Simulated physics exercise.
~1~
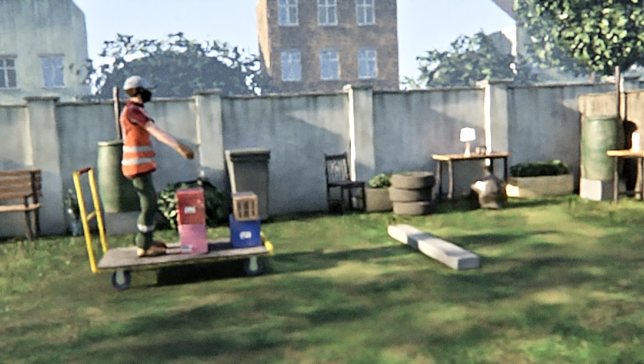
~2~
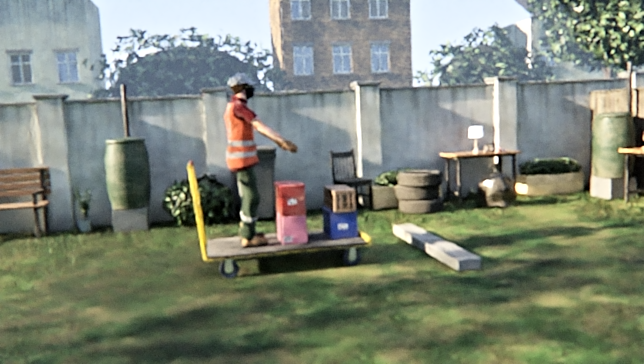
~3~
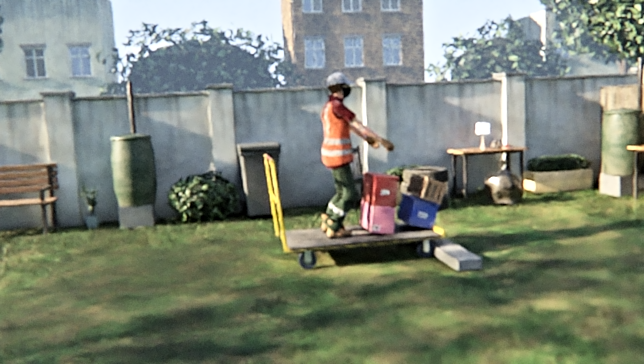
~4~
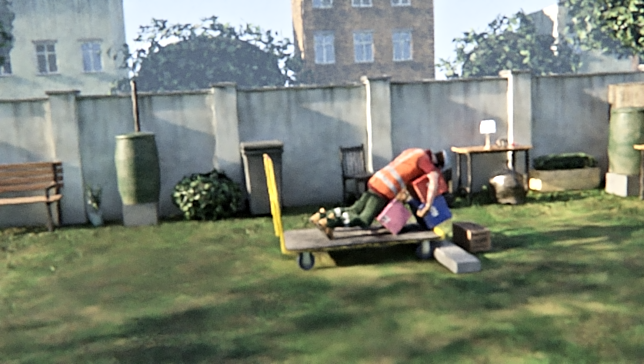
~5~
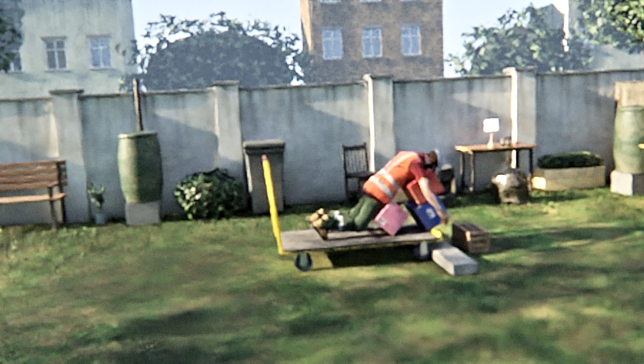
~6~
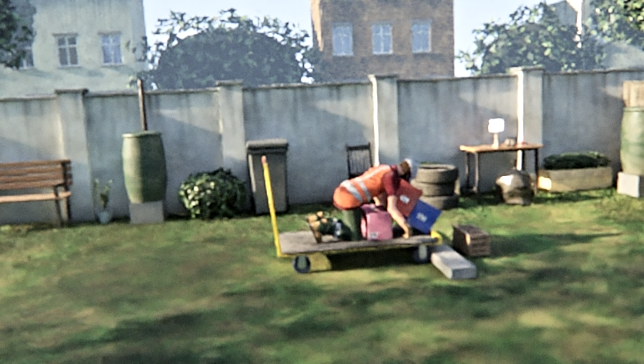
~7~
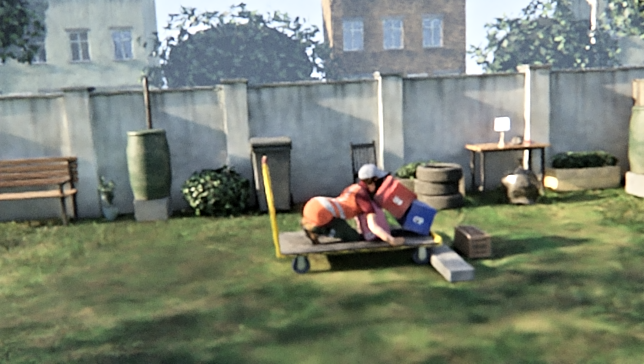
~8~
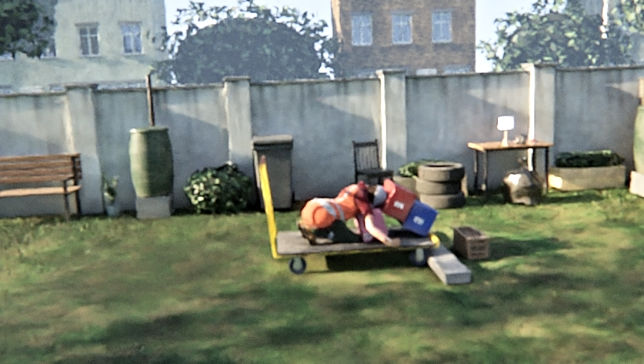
At first, a helmeted figure in an orange vest stands on a flat trolley with a yellow handle, arm stretched forward behind stacked red, pink, blue and brown boxes, as it rolls right across a grassy yard. The trolley reaches a pale kerb and stops abruptly, and the boxes lean and slide forward. The figure pitches over them, and the brown crate tumbles off the front onto the grass. The figure then sags back leftward and sinks lower. It ends slumped on the deck beside the tilted red and blue totes and pink carton, which stay aboard.
